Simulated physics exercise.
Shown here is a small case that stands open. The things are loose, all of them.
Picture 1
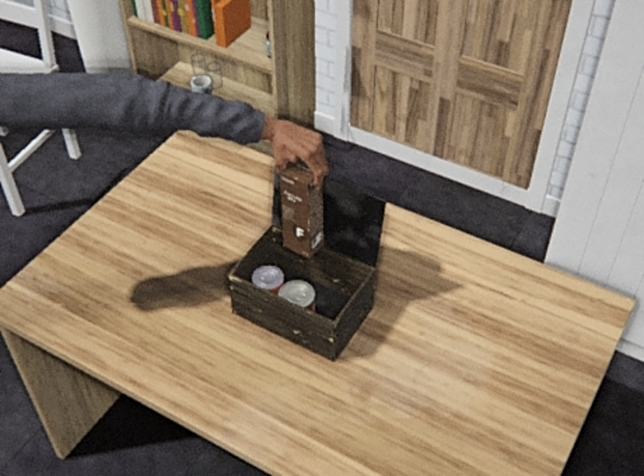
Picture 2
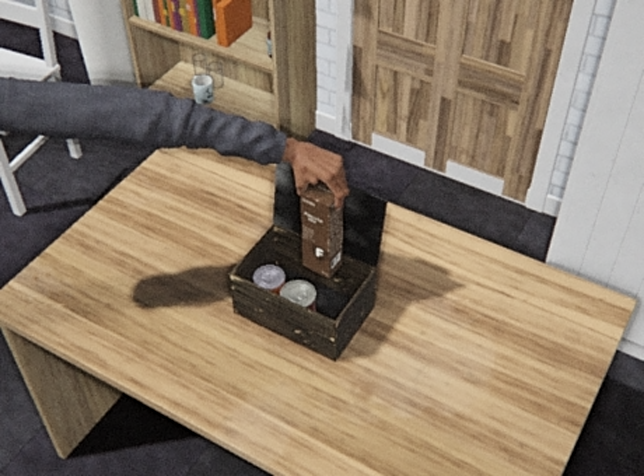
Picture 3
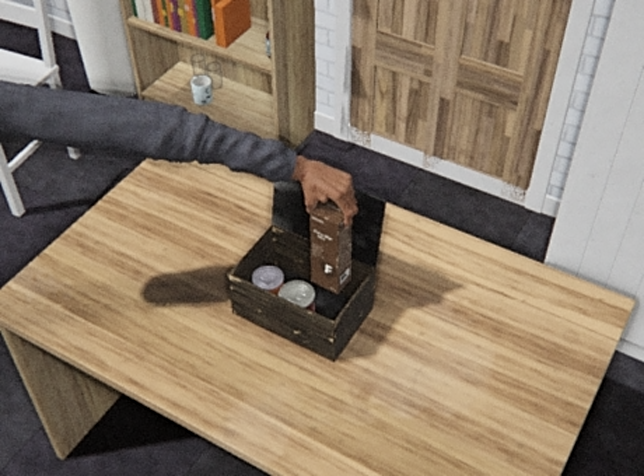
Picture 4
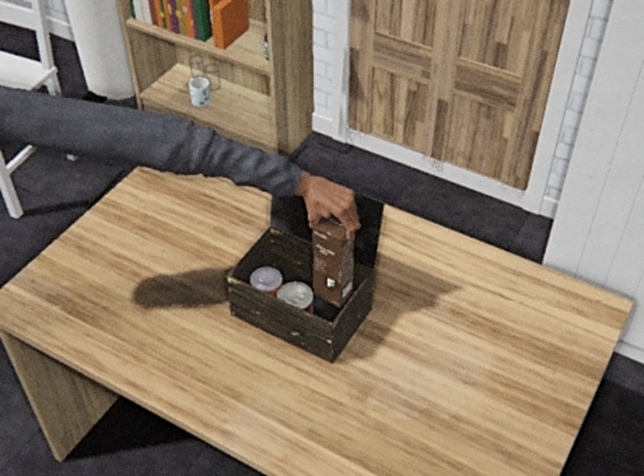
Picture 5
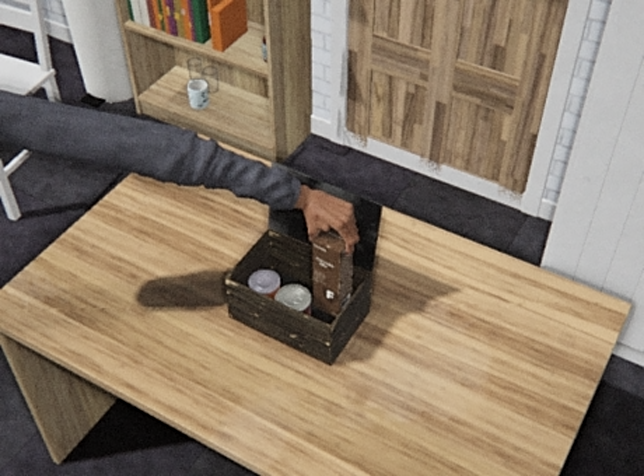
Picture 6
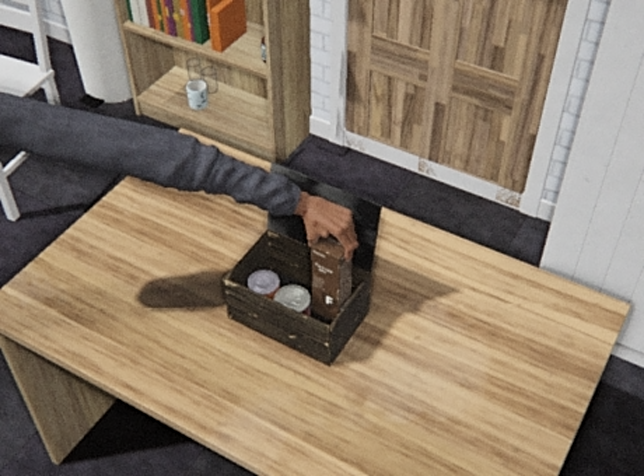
A hand in a dark grey sleeve reaches in from the left over a light wooden table, seen from above at an angle in a room with a shelf and a wooden door. It grips a tall brown carton above an open dark case holding two round, pale-topped containers. The hand moves the carton slightly right, then lowers it into the case beside them, while the view shifts very slightly.
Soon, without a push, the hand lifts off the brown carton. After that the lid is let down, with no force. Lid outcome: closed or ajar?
Lid does not seat.
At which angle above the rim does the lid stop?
I'd say roughly 55 degrees above the rim.
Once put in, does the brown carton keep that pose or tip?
By the end it has leaned over.
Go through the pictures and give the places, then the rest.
On its way; brown carton (302, 209), in the first frame.
On its way; brown carton (322, 230), in the second frame.
On its way; brown carton (331, 247), in the third frame.
On its way; brown carton (333, 261), in the fourth frame.
On its way; brown carton (333, 273), in the fifth frame.
In place under the hand; brown carton (332, 279), in the sixth frame.
Then, 1.00 s on from there, lid starting down.
Then, 1.30 s on from there, lid 81° above the rim.
Then, 1.90 s on from there, lid 68° above the rim; brown carton turned 6° from how it was put near (328, 282).
Then, 2.10 s on from there, lid 60° above the rim; brown carton turned 11° from how it was put near (327, 284).
In the end, lid 55° above the rim; left askew, brown carton; the other 2 unmoved. At the end, from the last picture's camera, brown carton near (325, 286).
